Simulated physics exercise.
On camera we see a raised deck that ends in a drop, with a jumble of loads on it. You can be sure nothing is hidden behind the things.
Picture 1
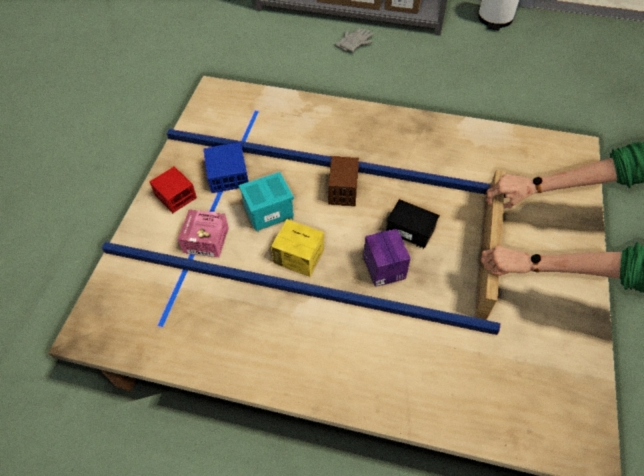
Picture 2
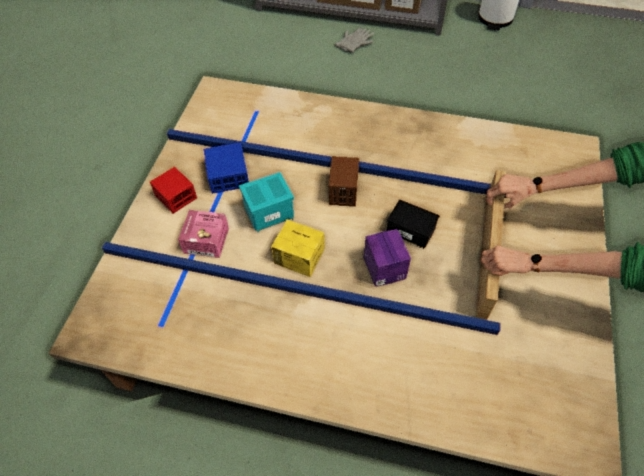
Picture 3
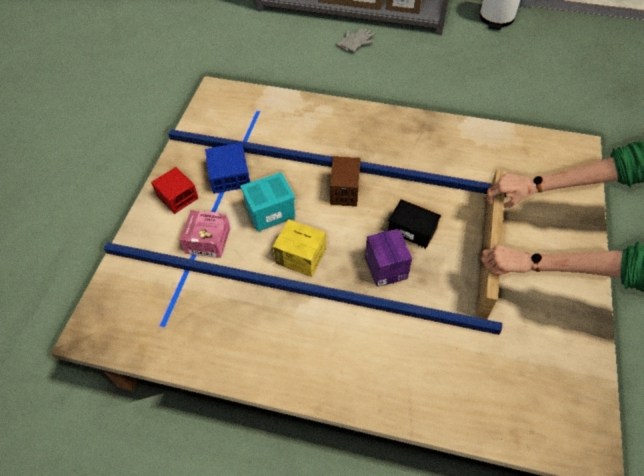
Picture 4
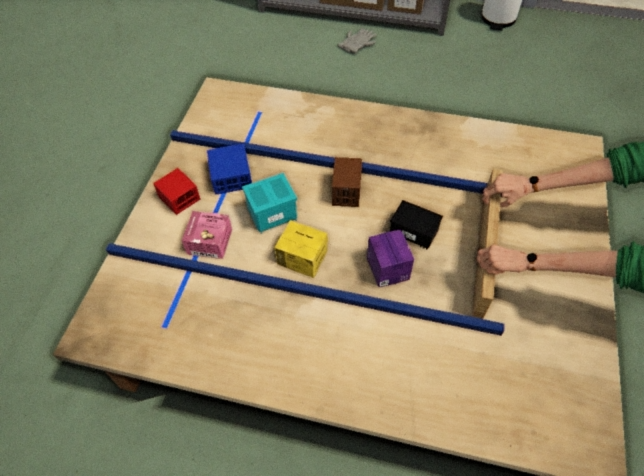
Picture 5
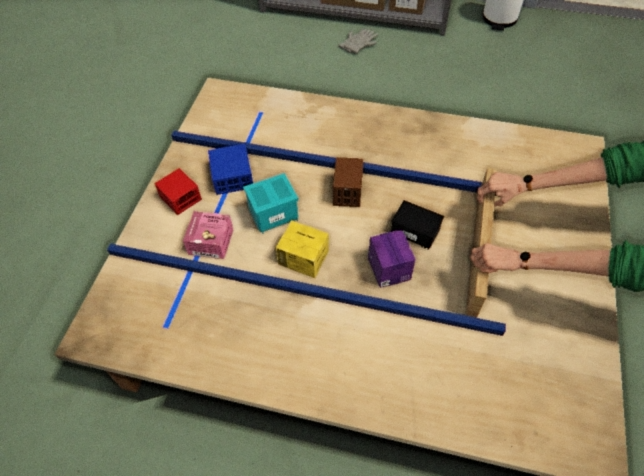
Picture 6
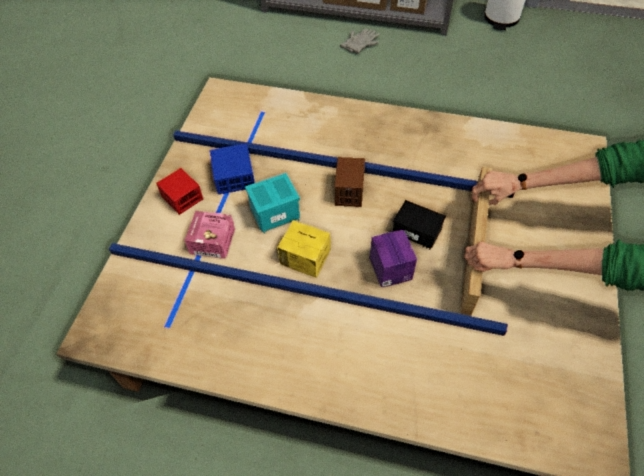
The clip shows colored boxes and crates scattered between two blue rails on a wooden board, with a blue tape line at left. Two hands hold a plank at the right and slide it slightly left, while the loads stay in place.
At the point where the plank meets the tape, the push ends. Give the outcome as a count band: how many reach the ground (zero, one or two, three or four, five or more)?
One, maybe two go over.
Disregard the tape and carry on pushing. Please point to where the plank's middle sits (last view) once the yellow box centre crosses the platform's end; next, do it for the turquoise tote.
I reckon its middle sits around (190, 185) and then around (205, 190).
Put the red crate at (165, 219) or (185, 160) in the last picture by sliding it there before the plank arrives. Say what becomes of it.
Result, in order: It leaves the top; it is safe.
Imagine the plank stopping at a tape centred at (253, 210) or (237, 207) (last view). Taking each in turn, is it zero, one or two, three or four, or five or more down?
First tape: No fall at all; second tape: Either one or two.
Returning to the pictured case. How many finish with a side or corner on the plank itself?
It touches 3.
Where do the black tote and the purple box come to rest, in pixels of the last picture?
The black tote settles near (203, 190); as for the purple box, near (194, 214).
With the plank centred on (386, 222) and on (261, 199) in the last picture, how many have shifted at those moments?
The number moved is 2 and then 8.
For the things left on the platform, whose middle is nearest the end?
The turquoise tote is the one.
Soon after, none off yet; red crate at rest near (180, 191); blue crate at rest near (233, 169); pink box at rest near (211, 235).
Then, none off yet; red crate moved a little near (163, 189); blue crate moved a little near (229, 166); pink box moved about its own width near (165, 225).
By the end, the number that fall off is one or two; fallen, pink box and red crate.
